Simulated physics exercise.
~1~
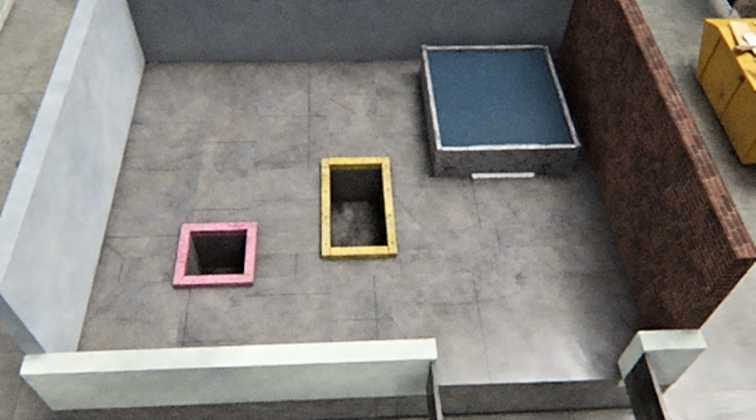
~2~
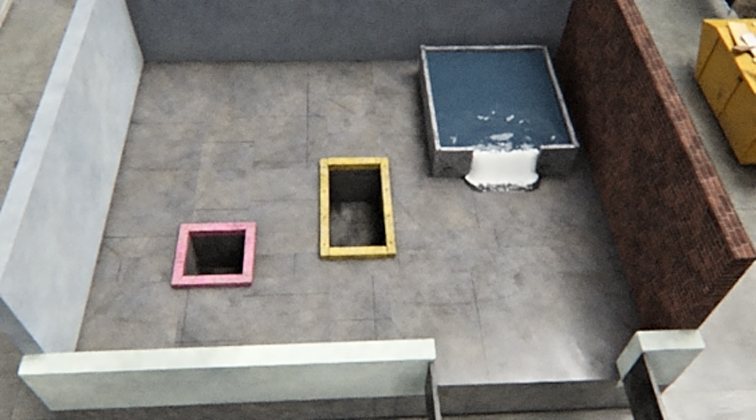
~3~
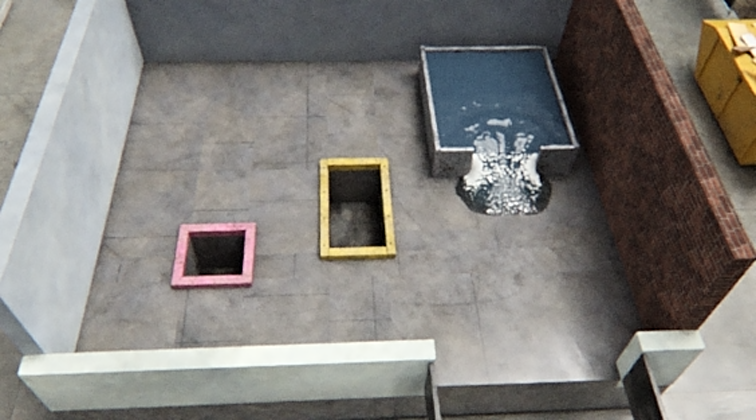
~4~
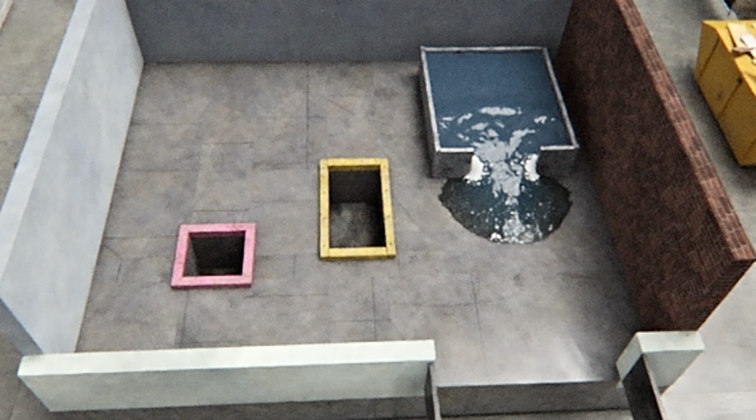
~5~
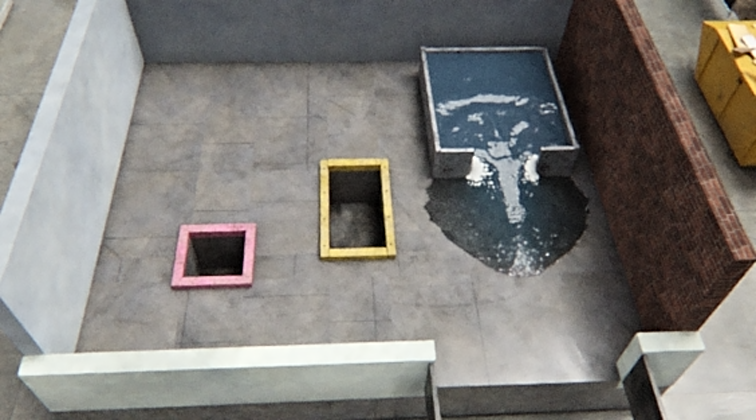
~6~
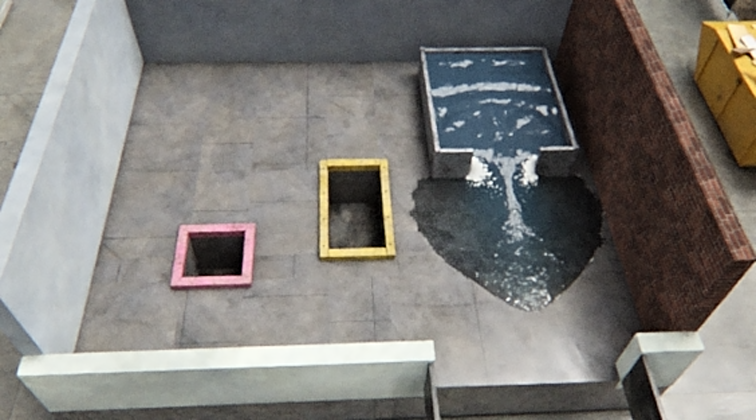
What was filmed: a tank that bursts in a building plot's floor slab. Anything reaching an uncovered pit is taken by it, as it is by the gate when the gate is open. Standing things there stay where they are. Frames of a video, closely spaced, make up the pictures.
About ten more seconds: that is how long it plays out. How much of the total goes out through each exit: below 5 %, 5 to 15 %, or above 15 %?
The gate will drain in excess of fifteen per cent; the yellow pit will drain shy of five per cent; the pink pit will drain shy of five per cent.
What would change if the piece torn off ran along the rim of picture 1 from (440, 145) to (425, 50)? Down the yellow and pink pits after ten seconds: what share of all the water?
I'd say the yellow pit gets around 6 percent and the pink pit around 2 percent.
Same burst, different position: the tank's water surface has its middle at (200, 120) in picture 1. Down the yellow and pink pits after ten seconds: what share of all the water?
I'd guess yellow takes near 2 % and pink near 30 %.
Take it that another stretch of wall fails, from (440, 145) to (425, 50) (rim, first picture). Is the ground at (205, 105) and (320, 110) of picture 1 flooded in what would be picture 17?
Result, point by point: Inundated; inundated.
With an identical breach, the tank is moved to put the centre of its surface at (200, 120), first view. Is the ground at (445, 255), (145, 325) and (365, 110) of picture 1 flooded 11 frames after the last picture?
Spot one unwetted, spot two wetted, spot three unwetted.
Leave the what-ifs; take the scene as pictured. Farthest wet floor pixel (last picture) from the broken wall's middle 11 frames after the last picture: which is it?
Estimated pixel: (339, 371).
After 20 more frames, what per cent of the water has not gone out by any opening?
I'd say roughly 80 percent.
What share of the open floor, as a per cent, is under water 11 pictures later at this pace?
I'd say close to 30 per cent.
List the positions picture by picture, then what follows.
The open tank at (495, 98) is whole and still, in the first frame.
The front is at (535, 180), out from the gap at (503, 164), in the second frame.
Water pours out at (502, 166) and has run to (534, 209), in the third frame.
The front is at (537, 236), out from the gap at (502, 167), in the fourth frame.
Water pours out at (502, 167) and has run to (524, 272), in the fifth frame.
The front is at (539, 302), out from the gap at (502, 166), in the sixth frame.
A moment on, water covers 25 % of the floor; the gate 1 %, the yellow pit 0 %, the pink pit 0 %.
Next, water covers 30 % of the floor; the gate 7 %, the yellow pit 0 %, the pink pit 0 %.
Then, water covers 35 % of the floor; the gate 19 %, the yellow pit 0 %, the pink pit 0 %.
Later, water covers 45 % of the floor; the gate 37 %, the yellow pit 0 %, the pink pit 0 %.
In the end, water covers 50 % of the floor; the gate 54 %, the yellow pit 0 %, the pink pit 0 %.
